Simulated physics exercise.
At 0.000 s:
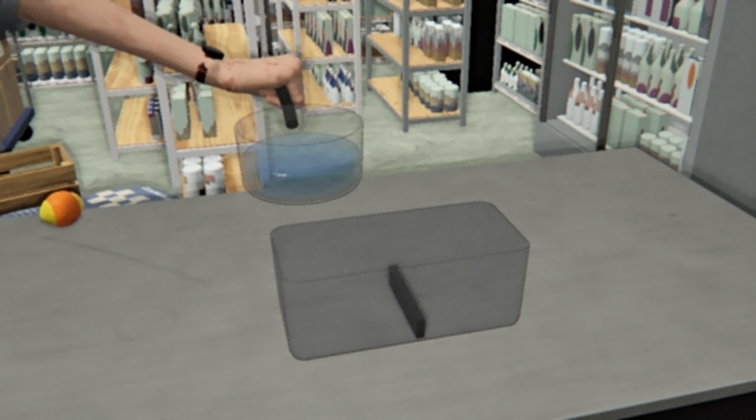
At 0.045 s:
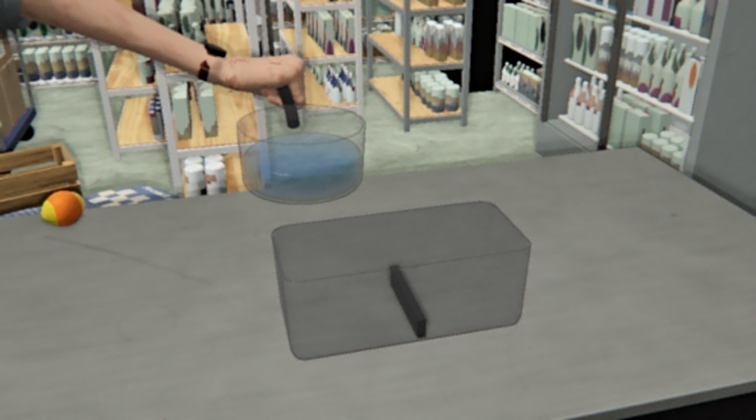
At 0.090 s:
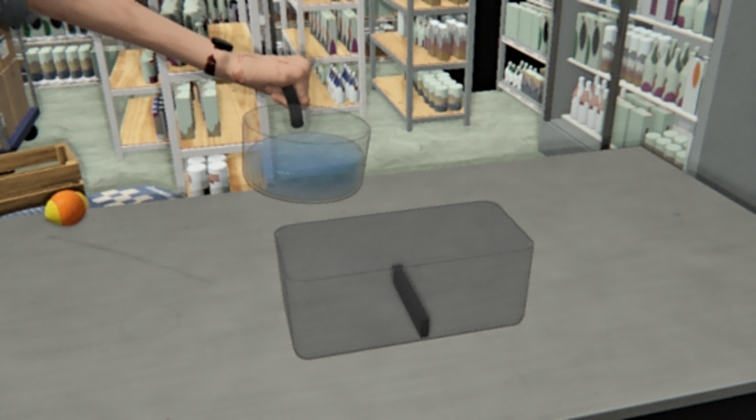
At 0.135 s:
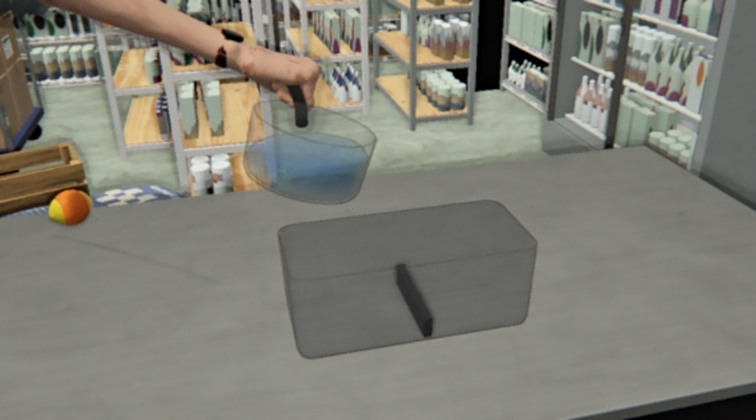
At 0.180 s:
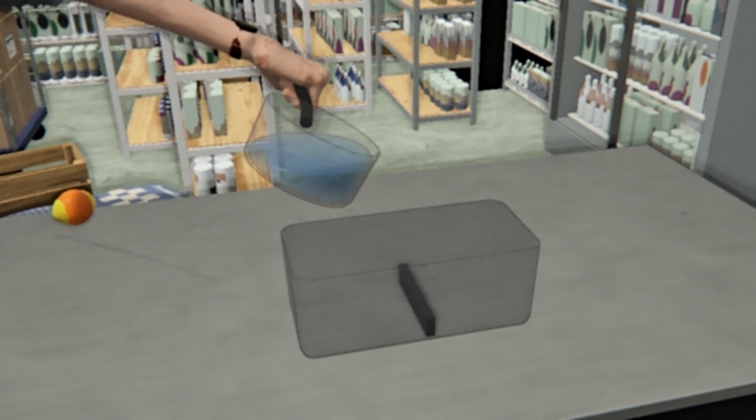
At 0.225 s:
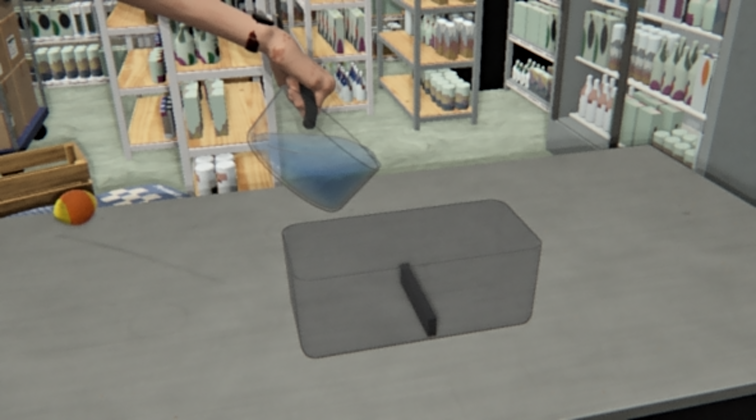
In a shop lined with shelves of bottles, seen from slightly above across a grey counter, a clear oblong basin with a dark upright divider sits empty near the centre. Behind it, a hand reaching from the upper left grips the dark handle of a transparent saucepan of blue water, with an orange-and-yellow ball at left. The hand tilts the saucepan steadily rightward, the water shifting inside, while the view drifts very slightly.
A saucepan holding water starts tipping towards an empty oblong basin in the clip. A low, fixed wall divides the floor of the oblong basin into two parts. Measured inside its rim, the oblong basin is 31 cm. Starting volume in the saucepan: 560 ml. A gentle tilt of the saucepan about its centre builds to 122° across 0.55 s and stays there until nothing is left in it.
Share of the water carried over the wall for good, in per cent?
Near 25 per cent.
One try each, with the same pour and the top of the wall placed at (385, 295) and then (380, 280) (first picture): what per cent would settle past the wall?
First try about 50 %, second try about 50 %.
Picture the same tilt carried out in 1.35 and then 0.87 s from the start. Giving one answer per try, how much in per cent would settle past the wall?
Near 40 in a hundred on the first go and near 30 in a hundred on the second.
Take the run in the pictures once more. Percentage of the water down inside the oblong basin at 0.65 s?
About 88 %.
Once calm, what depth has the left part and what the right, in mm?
Once settled, the left stands around 18 mm and the right around 8 mm.
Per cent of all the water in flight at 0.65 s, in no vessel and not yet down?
12 per cent or so.
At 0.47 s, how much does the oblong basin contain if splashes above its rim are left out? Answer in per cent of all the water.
54 %, give or take.
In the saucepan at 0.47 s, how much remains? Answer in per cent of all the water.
Close to 12 percent of the liquid remains at that time.
Then, 0.47 s in, the tilt is 116° and 12 per cent is still to pour, 51 is left of the wall and 4 right of it.
Then, 0.65 s in, the tilt is 122° and 1 per cent is still to pour, 70 is left of the wall and 18 right of it.
Then, 0.84 s in, the tilt is 122° and 0 per cent is still to pour, 68 is left of the wall and 24 right of it.
Then, 1.05 s in, the tilt is 122° and 0 per cent is still to pour, 68 is left of the wall and 25 right of it.
Finally, 68 per cent lies left of the wall, 25 right of it and 7 outside.
